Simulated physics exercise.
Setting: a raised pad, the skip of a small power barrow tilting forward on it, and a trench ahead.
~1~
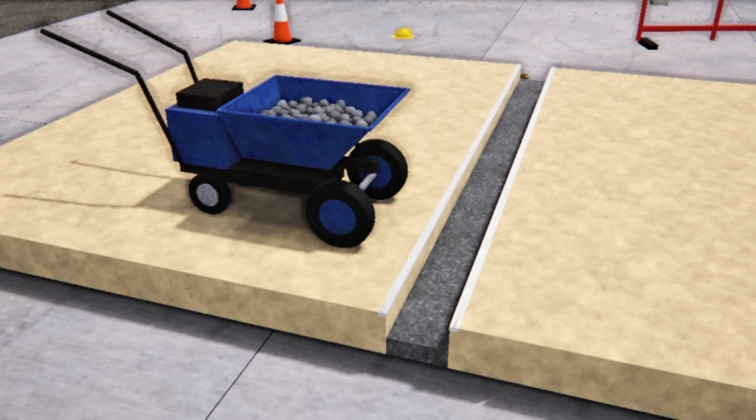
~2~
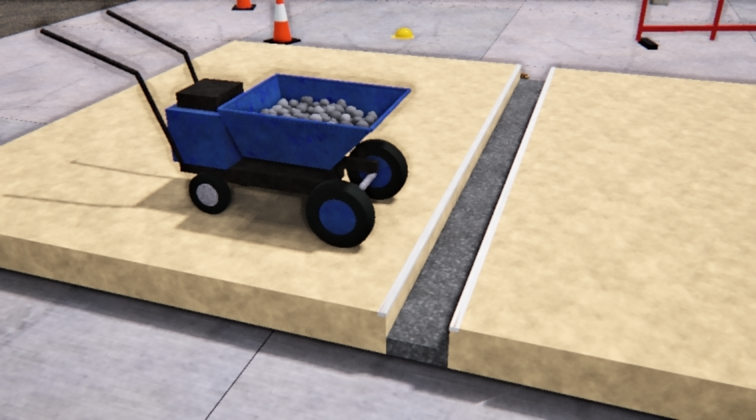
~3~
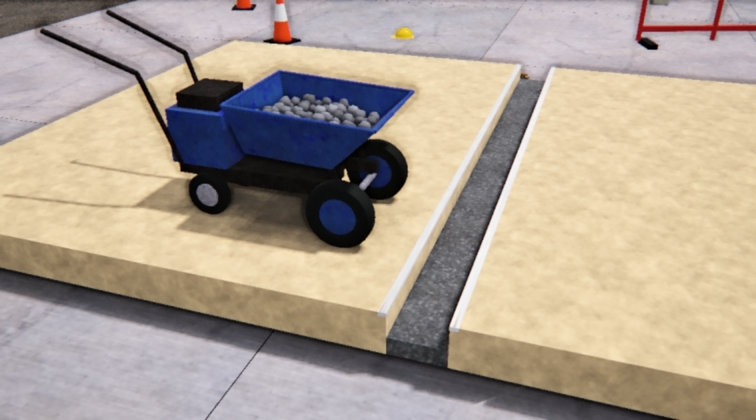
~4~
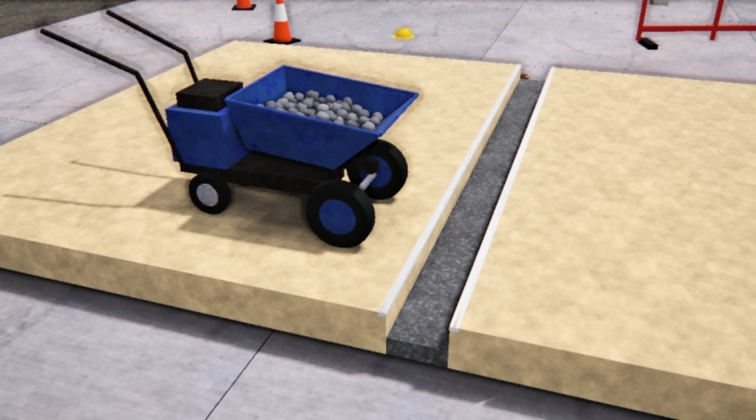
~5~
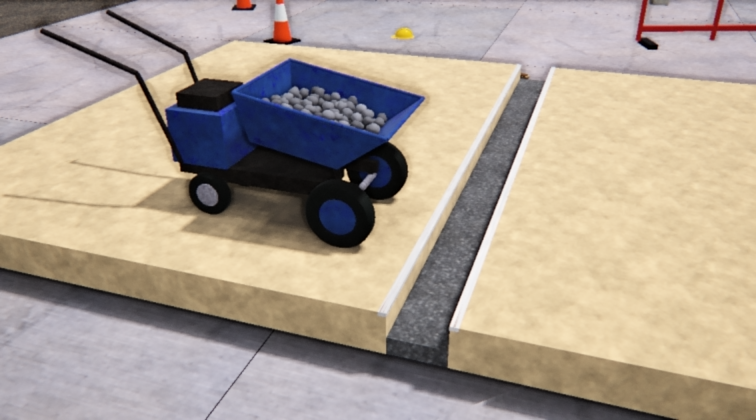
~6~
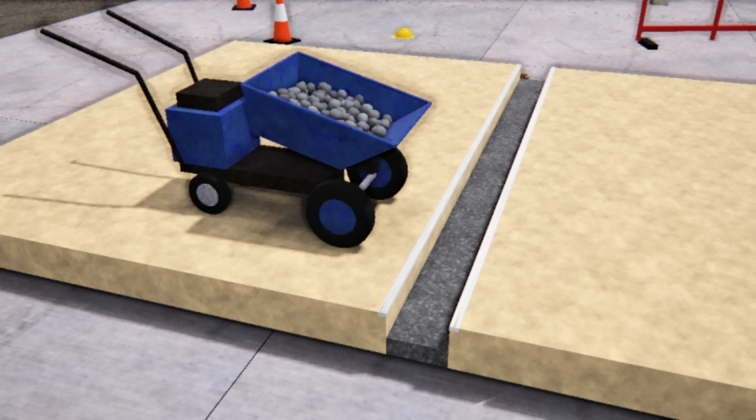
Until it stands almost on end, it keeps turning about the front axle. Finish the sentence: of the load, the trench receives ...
The majority.
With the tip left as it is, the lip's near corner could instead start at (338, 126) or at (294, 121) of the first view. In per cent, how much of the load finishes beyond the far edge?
Result: Try 1 = 0 %, try 2 = 0 %.
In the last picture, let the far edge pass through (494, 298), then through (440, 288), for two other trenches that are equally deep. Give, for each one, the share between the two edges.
About 90 and 20 per cent.
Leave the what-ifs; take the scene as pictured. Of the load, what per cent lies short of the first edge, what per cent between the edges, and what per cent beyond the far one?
Short 0, between 65, beyond 35 per cent.
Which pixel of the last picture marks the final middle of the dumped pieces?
Once it all stops, the middle lies near (476, 244).
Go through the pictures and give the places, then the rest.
In the first frame, lip of the skip at (370, 130), level; top of the load at (297, 119), round cobbles; first edge of the trench at (400, 281); far edge at (467, 293), the trench over half as wide as the skip, and about half as deep as wide.
In the second frame, lip of the skip at (371, 130), level; top of the load at (298, 119).
In the third frame, lip of the skip at (374, 132), tipped barely; top of the load at (290, 116).
In the fourth frame, lip of the skip at (380, 135), tipped a little; top of the load at (293, 113).
In the fifth frame, lip of the skip at (387, 140), tipped a little; top of the load at (289, 110).
In the sixth frame, lip of the skip at (395, 146), tipped clearly; top of the load at (295, 105); first edge of the trench at (400, 281); far edge at (467, 293).
Soon, skip tipped steeply; all in the skip.
A while on, skip tipped right over; about a third in the skip; about a third in or heaped over the trench; about a quarter beyond it.
Towards the end, skip tipped right over; a stray few in the skip; about two thirds in or heaped over the trench; about a third beyond it.
Finally, skip tipped right over; a stray few in the skip; about two thirds in or heaped over the trench; about a third beyond it.
